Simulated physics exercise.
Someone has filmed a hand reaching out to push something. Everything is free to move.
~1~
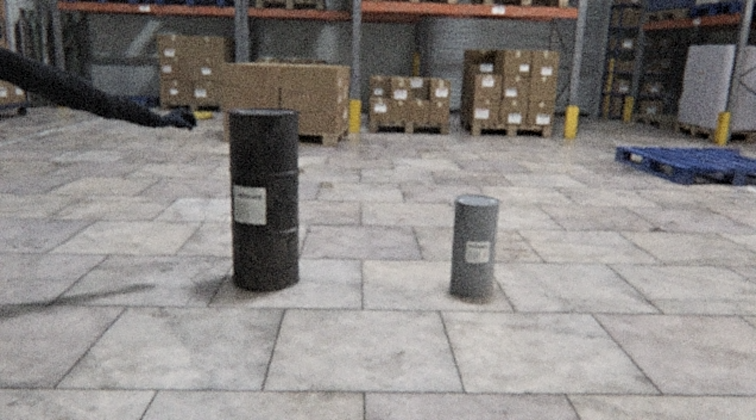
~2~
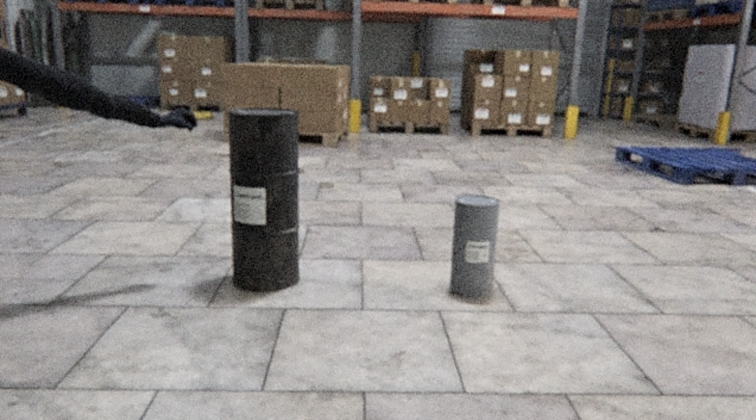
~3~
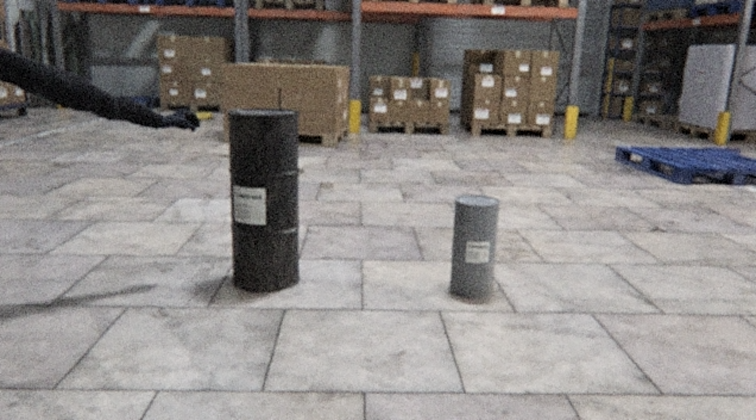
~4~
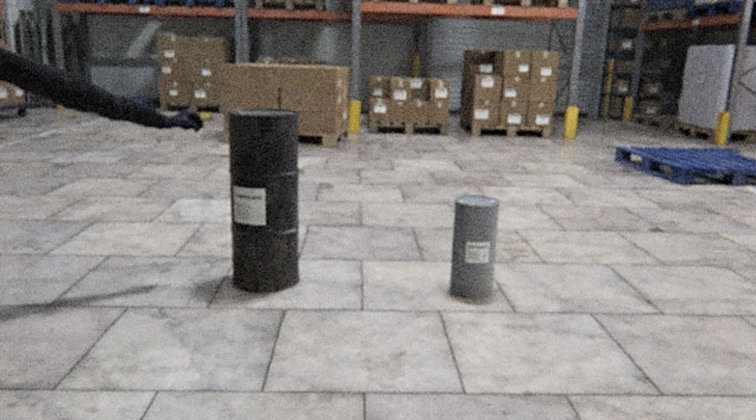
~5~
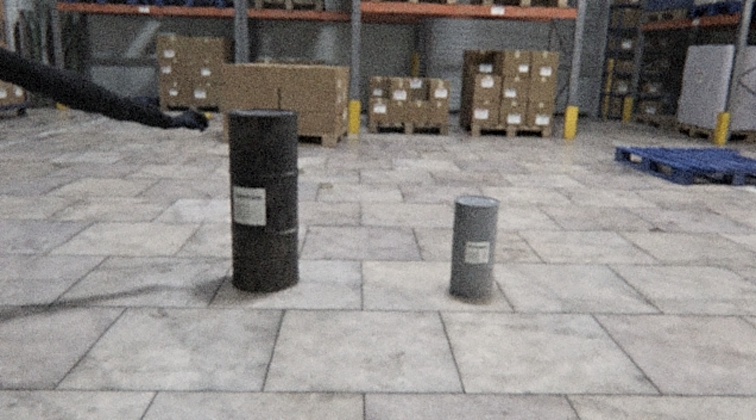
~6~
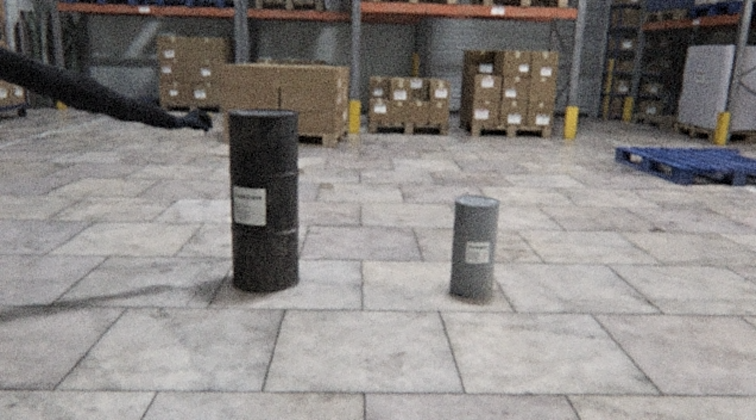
A dark-sleeved arm inching right toward a tall black drum, while the drum and a smaller grey one stay still.
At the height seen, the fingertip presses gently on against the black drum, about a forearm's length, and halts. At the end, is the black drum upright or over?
The black drum tips over.
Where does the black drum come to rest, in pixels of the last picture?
Around (385, 243).
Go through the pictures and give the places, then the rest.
The first picture shows black drum (265, 198).
The second picture shows black drum (265, 198).
The third picture shows black drum (265, 198).
The fourth picture shows black drum (265, 199).
The fifth picture shows black drum (265, 199).
The sixth picture shows black drum (265, 199).
Then, 1.60 s after the last picture, black drum tipped 41° from how it was near (330, 198).
Then, 2.00 s after the last picture, black drum on its side near (386, 248).
At rest, tipped over on the floor, black drum. Seen from the same camera at the end, black drum near (385, 243).
